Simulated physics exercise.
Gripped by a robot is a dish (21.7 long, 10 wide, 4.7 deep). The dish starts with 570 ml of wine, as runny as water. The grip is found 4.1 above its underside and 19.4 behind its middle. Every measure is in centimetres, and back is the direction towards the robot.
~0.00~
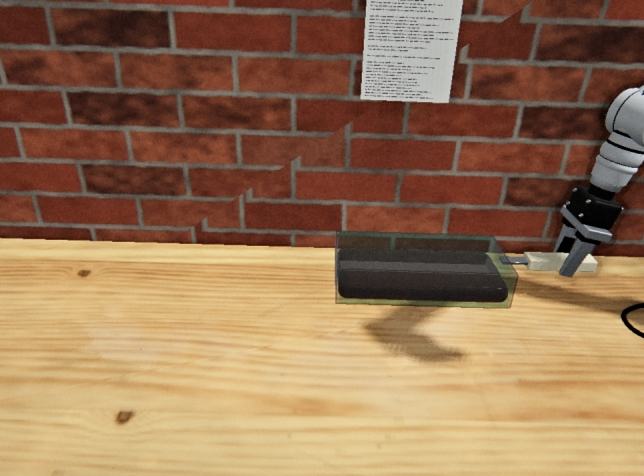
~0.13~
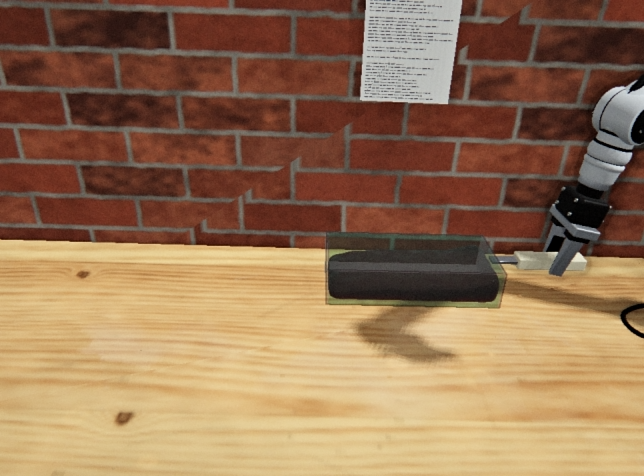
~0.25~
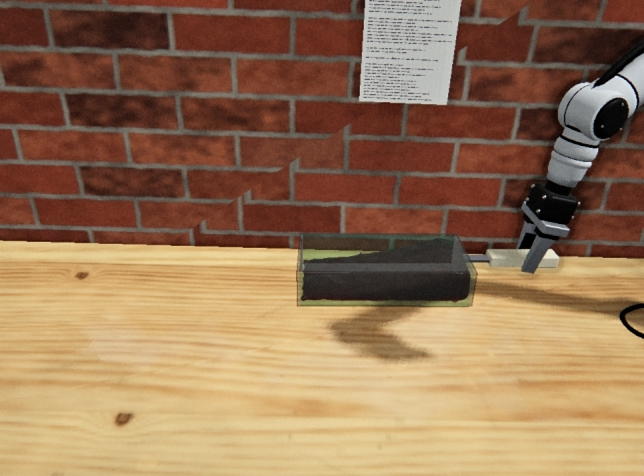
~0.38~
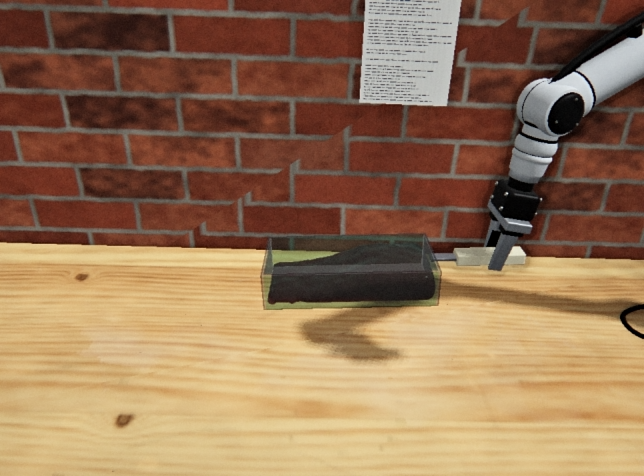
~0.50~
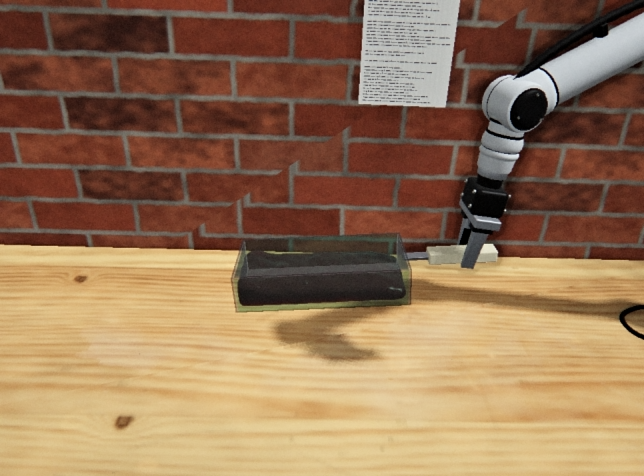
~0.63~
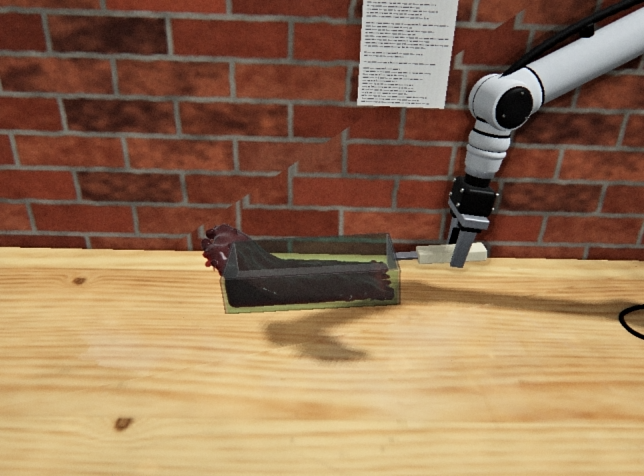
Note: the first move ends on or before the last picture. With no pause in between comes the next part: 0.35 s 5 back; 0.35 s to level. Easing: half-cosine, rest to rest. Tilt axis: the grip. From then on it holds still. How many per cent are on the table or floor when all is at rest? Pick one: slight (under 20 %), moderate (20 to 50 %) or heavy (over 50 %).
Moderate.
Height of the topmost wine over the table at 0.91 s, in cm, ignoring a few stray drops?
20 cm.
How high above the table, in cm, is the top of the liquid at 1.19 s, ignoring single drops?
Leaving out stray drops, the liquid gets up to around 23 cm.
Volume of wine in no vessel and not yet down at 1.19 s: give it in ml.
Estimate: About 5 ml.
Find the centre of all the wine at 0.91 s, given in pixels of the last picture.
Estimated centre sits near (298, 285).
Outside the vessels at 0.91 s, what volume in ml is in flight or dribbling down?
I'd say around 60 ml.
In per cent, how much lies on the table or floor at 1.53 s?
About 30 percent.
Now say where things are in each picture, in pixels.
In the first picture, dish floor at (417, 281), level; upper third of the wine around (420, 267), from x 340 to 505, top at y 250; 570 ml in the dish.
In the second picture, dish floor at (407, 281), level; upper third of the wine around (439, 267), from x 330 to 500, top at y 245.
In the third picture, dish floor at (381, 282), tilted 2° forward; upper third of the wine around (435, 263), from x 305 to 470, top at y 240.
In the fourth picture, dish floor at (349, 283), tilted 3° forward; upper third of the wine around (394, 263), from x 270 to 435, top at y 245.
In the fifth picture, dish floor at (323, 284), tilted 5° forward; upper third of the wine around (335, 270), from x 240 to 405, top at y 250.
In the sixth picture, dish floor at (313, 285), tilted 5° forward; upper third of the wine around (237, 256), from x 175 to 395, top at y 220; 535 ml in the dish, 35 ml in the air or running down outside.
By 0.91 s, tilted 5° forward, liquid up to 23 above the table; 400 ml in the dish, 110 ml on the table or floor, 65 ml in the air or running down outside.
By 1.19 s, tilted 2° forward, liquid up to 27 above the table; 395 ml in the dish, 175 ml on the table or floor, 5 ml in the air or running down outside.
By 1.53 s, level, liquid up to 21 above the table; 395 ml in the dish, 175 ml on the table or floor.
By 2.33 s, level, liquid up to 20 above the table; 395 ml in the dish, 175 ml on the table or floor.
Final state, 395 ml in the dish, 175 ml on the table or floor. That is 31 % on the table or floor.
